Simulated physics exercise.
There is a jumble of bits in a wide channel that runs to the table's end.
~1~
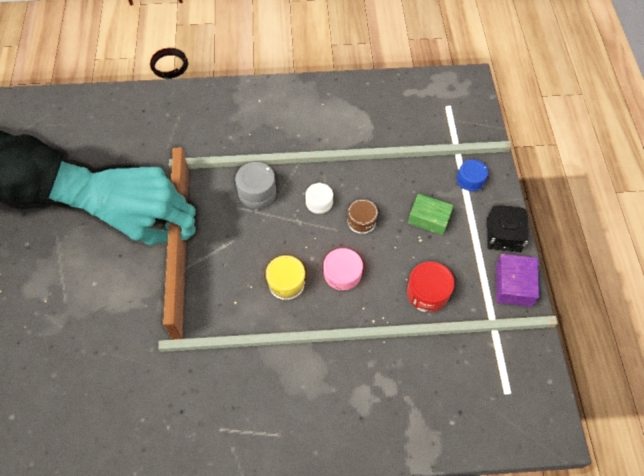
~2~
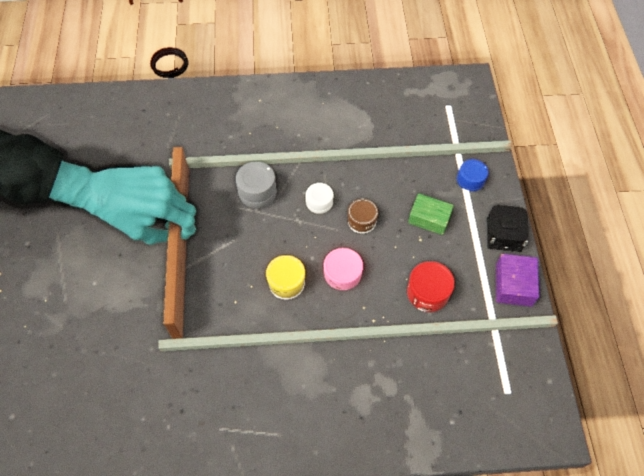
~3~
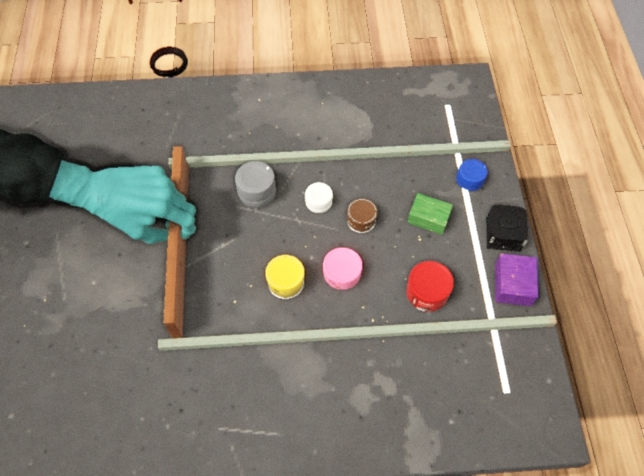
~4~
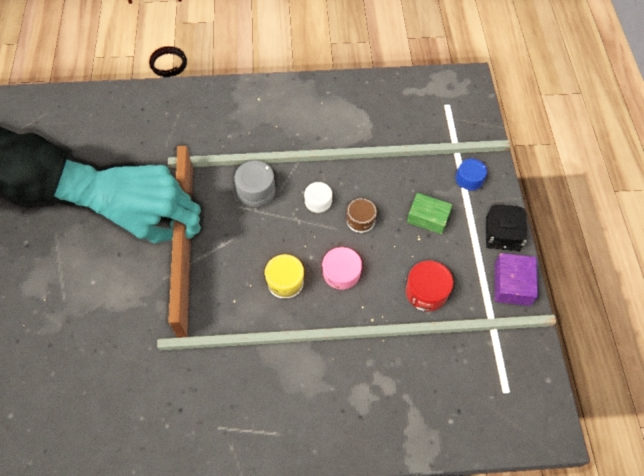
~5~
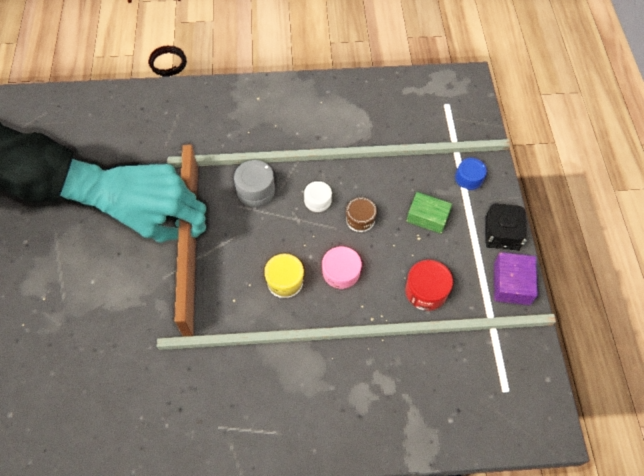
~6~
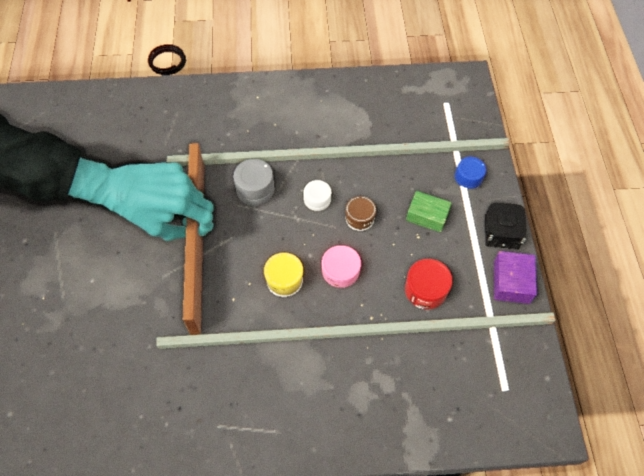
On a dark, scuffed tabletop over a wooden floor, a teal-gloved hand holds an upright brown board between two pale rails and slides it slightly right toward scattered coloured lids, tubs and blocks, which stay in place.
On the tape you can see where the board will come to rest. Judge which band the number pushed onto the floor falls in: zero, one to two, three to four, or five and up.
It falls in the one to two band.
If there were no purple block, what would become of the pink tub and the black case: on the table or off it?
So the pink tub is still there and the black case goes off the edge.
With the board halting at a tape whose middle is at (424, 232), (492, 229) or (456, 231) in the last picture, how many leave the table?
Going through each try, you'd get 0, 5 and 1.
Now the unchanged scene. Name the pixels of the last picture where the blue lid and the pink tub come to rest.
The first sits around (513, 171), while the other sits around (518, 235).
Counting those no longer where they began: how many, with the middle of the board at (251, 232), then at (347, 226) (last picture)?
The count is 1 at the first point and 5 at the second.
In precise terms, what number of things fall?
Exactly 1.
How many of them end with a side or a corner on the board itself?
It touches 5.
Early on, none off yet; black case at rest near (505, 226); purple block at rest near (515, 277); blue lid at rest near (470, 173).
Finally, the number that fall off is one or two; lost, black case.
